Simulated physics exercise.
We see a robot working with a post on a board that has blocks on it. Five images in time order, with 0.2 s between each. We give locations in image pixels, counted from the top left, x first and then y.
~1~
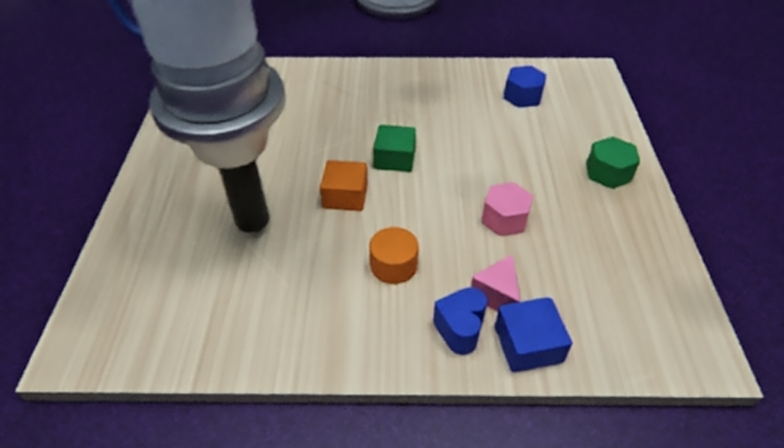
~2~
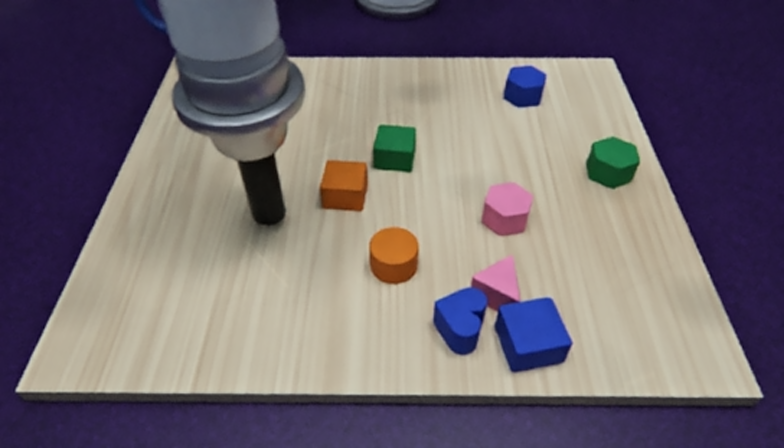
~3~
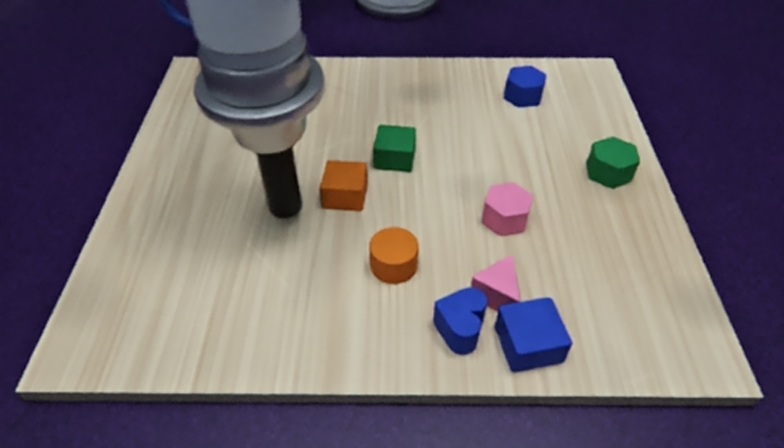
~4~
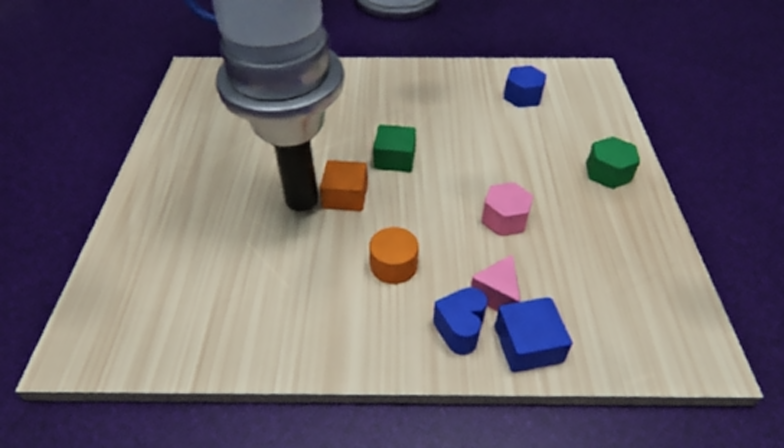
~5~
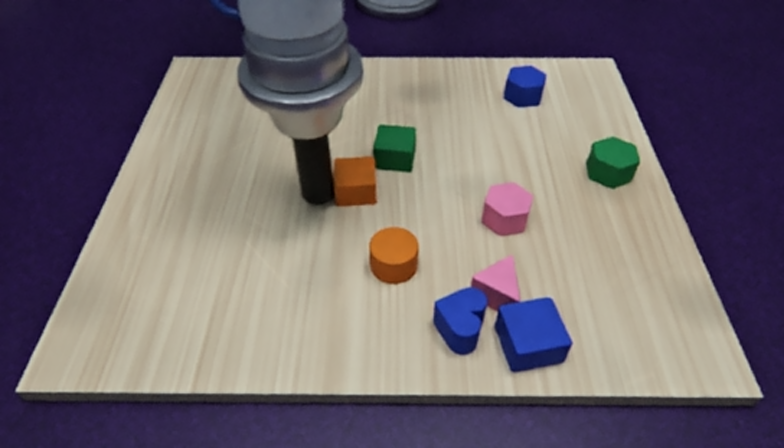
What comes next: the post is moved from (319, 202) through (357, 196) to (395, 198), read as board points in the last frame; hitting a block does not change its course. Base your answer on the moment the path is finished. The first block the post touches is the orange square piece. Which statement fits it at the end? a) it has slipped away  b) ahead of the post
That would be a.
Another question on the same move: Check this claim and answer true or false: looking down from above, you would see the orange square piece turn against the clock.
This is true.
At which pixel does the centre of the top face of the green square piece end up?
In the picture, that point is around (405, 127).
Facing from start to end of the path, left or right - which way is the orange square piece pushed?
The answer is left.
Halfway along, post (358, 189); orange square piece (387, 159), turned 30° anticlockwise; green square piece (404, 129).
At the end, post (395, 191); orange square piece (408, 153), turned 75° anticlockwise; orange round block not moved; green square piece (405, 127).
